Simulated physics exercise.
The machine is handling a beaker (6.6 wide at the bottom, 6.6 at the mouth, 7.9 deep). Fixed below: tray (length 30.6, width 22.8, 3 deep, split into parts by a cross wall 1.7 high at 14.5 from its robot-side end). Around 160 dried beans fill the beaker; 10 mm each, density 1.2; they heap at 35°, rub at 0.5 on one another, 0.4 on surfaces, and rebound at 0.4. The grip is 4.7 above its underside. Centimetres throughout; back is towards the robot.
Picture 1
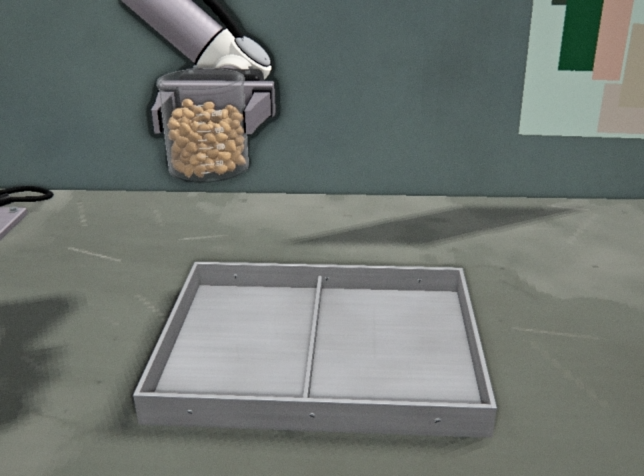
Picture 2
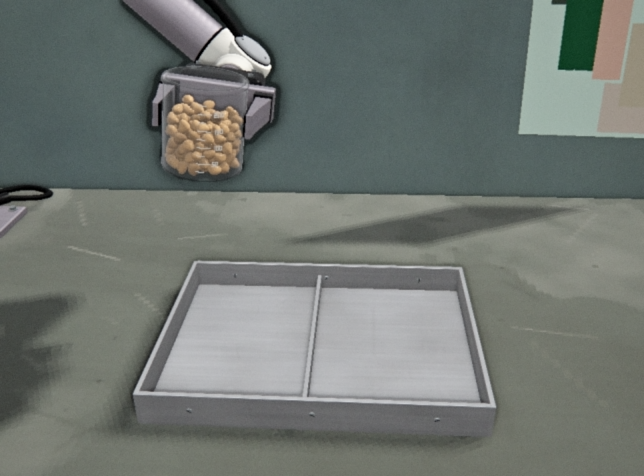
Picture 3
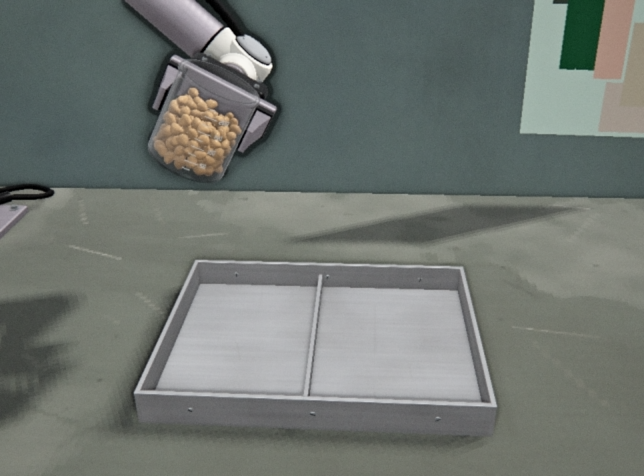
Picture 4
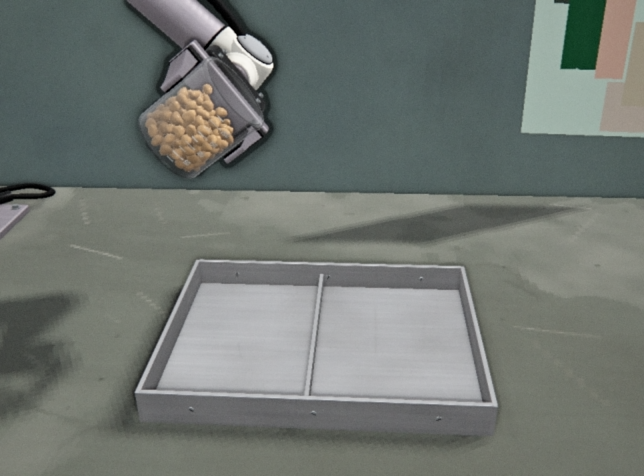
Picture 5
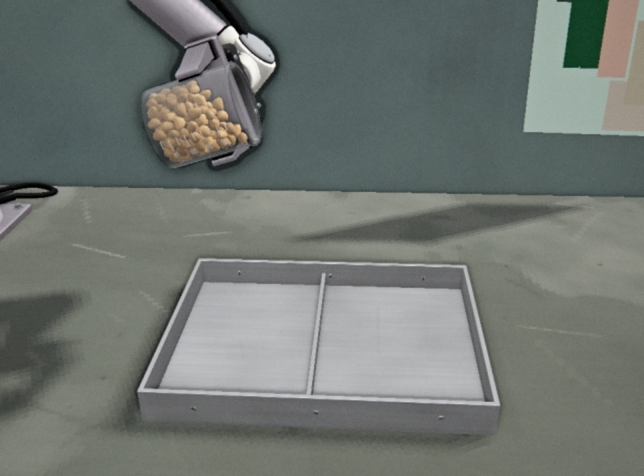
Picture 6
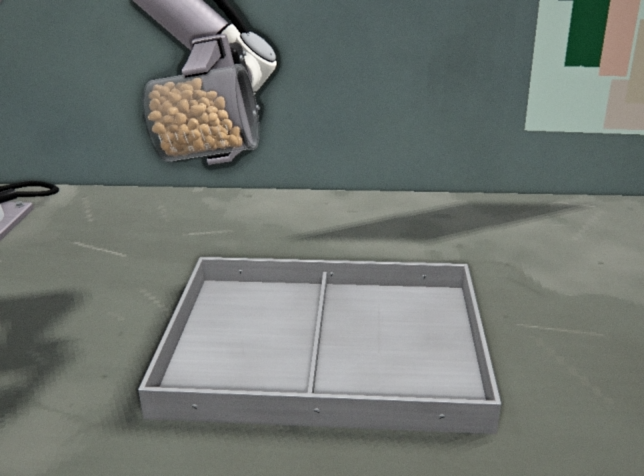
In the video, a robotic arm holds a clear beaker of tan dried beans above a divided gray tray, then rotates it clockwise onto its side, the beans shifting within the beaker while the tray below remains empty.
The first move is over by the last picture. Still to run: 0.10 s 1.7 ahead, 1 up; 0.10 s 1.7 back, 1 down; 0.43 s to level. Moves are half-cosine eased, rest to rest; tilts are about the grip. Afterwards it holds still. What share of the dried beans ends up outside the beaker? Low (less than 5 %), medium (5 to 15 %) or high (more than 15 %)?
Outside the beaker the share is medium, 5 to 15 %.
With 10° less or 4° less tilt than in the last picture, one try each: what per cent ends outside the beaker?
About 0 and 5 per cent.
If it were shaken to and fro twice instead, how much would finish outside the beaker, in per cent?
Then about 20 per cent.
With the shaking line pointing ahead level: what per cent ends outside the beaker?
About 5 per cent.
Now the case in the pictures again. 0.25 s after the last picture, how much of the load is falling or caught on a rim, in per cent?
About 4 per cent.
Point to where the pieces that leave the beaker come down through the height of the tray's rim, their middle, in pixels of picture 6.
Near (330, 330).
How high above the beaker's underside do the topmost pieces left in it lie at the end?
Roughly 6.5 cm.
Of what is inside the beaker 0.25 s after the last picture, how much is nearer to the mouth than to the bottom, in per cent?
About 45 per cent.
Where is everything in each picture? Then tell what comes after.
In the first picture, beaker middle at (205, 126), level; upper third of the load around (204, 122), from x 175 to 240, top at y 105; 160 in the beaker.
In the second picture, beaker middle at (204, 125), tilted 8° forward; upper third of the load around (200, 120), from x 170 to 235, top at y 100.
In the third picture, beaker middle at (202, 123), tilted 28° forward; upper third of the load around (193, 118), from x 160 to 235, top at y 95.
In the fourth picture, beaker middle at (200, 121), tilted 52° forward; upper third of the load around (186, 112), from x 150 to 230, top at y 90.
In the fifth picture, beaker middle at (201, 117), tilted 72° forward; upper third of the load around (182, 104), from x 150 to 240, top at y 85.
In the sixth picture, beaker middle at (202, 115), tilted 80° forward; upper third of the load around (181, 99), from x 155 to 240, top at y 85; 160 in the beaker.
Then, 0.25 s after the last picture, tilted 77° forward, highest piece 26 above the table; 154 in the beaker, 6 in flight or on a rim.
Then, 0.50 s after the last picture, tilted 16° forward, highest piece 27 above the table; 148 in the beaker, 9 in the far-side part, 2 in the robot-side part, 1 in flight or on a rim.
Then, 0.83 s after the last picture, level, highest piece 26 above the table; 148 in the beaker, 11 in the far-side part, 1 in the robot-side part.
Then, 1.88 s after the last picture, level, highest piece 26 above the table; 148 in the beaker, 11 in the far-side part, 1 in the robot-side part.
Final count, 148 in the beaker, 11 in the far-side part, 1 in the robot-side part. That is 8 % outside the beaker.
